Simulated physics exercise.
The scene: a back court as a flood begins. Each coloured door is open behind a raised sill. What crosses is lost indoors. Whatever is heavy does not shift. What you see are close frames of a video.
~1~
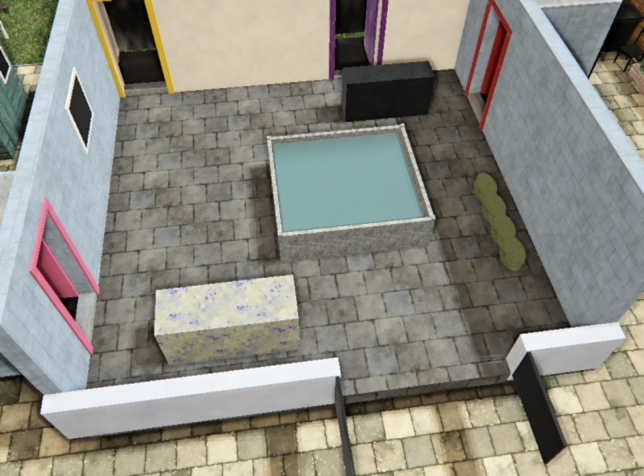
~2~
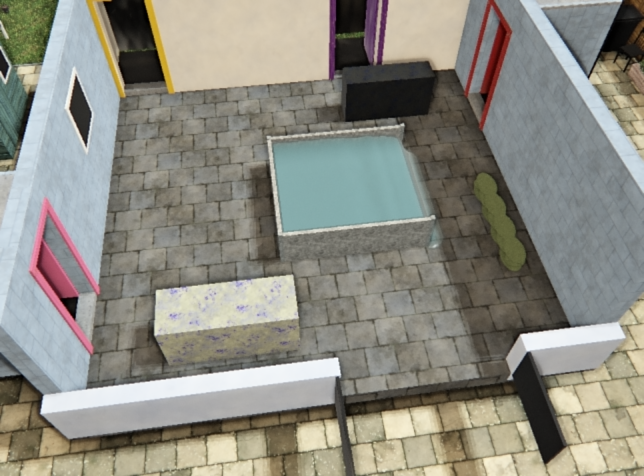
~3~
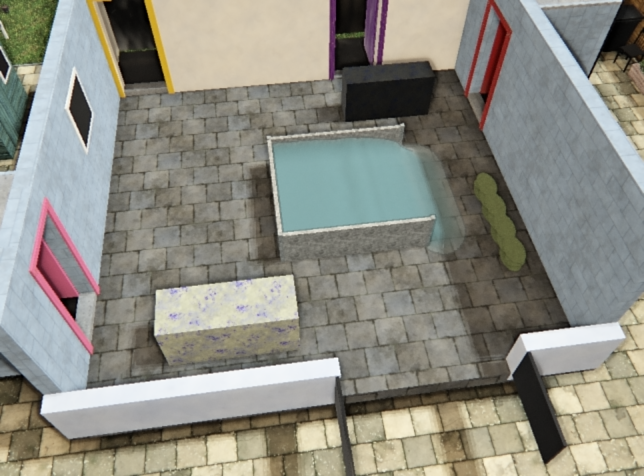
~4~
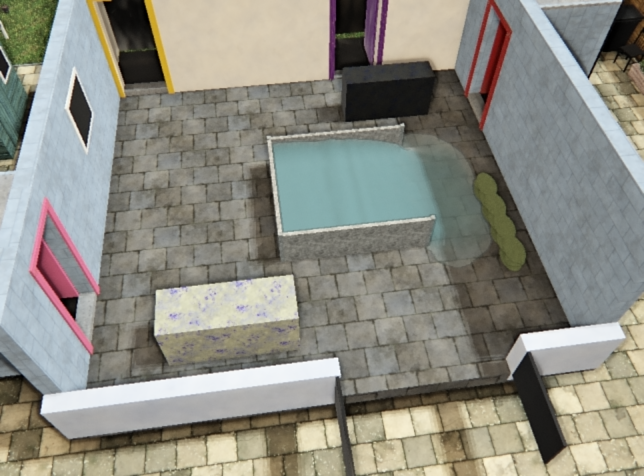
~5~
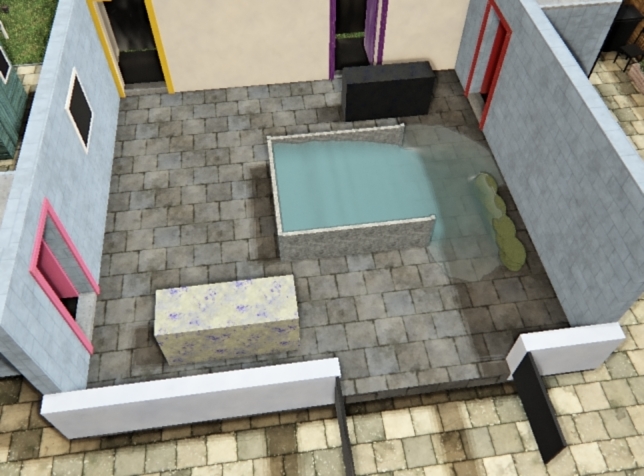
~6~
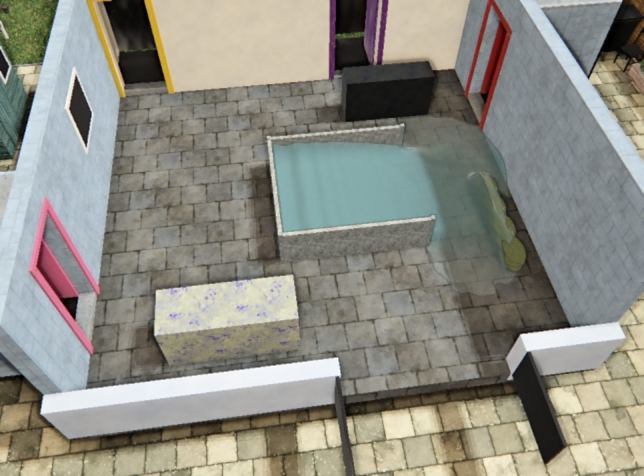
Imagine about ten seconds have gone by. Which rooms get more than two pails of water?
In the end pink door: Within the cap; red door: Over the cap; purple door: Over the cap; yellow door: Within the cap.
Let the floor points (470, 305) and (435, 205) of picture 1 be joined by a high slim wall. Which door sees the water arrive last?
That would be the one in pink.
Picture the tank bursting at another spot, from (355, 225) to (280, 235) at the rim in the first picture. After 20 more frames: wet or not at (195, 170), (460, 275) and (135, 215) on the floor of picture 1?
In the order you gave them, I get still bare, still bare, drenched.
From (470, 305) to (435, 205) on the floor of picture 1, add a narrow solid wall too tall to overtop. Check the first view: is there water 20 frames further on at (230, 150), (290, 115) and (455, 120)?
Taking the three spots in turn, they are unwetted, inundated and inundated.
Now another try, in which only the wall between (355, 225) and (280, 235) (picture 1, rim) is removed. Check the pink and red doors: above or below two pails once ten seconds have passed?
In short: The pink door goes over; the red door takes less.
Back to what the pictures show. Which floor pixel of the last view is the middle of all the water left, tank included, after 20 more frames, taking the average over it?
It is around (426, 187).
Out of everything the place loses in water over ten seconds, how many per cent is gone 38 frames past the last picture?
Near 75 in a hundred, I reckon.
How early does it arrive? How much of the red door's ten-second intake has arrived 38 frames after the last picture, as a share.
Around 95 percent.
A moment on, water covers 20 % of the floor; the pink door not reached, the red door wet at the sill, nothing in, the purple door not reached, the yellow door not reached.
Next, water covers 30 % of the floor; the pink door not reached, the red door under two buckets in, the purple door not reached, the yellow door not reached.
Then, water covers 40 % of the floor; the pink door not reached, the red door over two buckets in, the purple door under two buckets in, the yellow door not reached.
Later, water covers 75 % of the floor; the pink door not reached, the red door over two buckets in, the purple door over two buckets in, the yellow door wet at the sill, nothing in.
In the end, water covers 95 % of the floor; the pink door wet at the sill, nothing in, the red door far over two buckets in, the purple door over two buckets in, the yellow door under two buckets in.
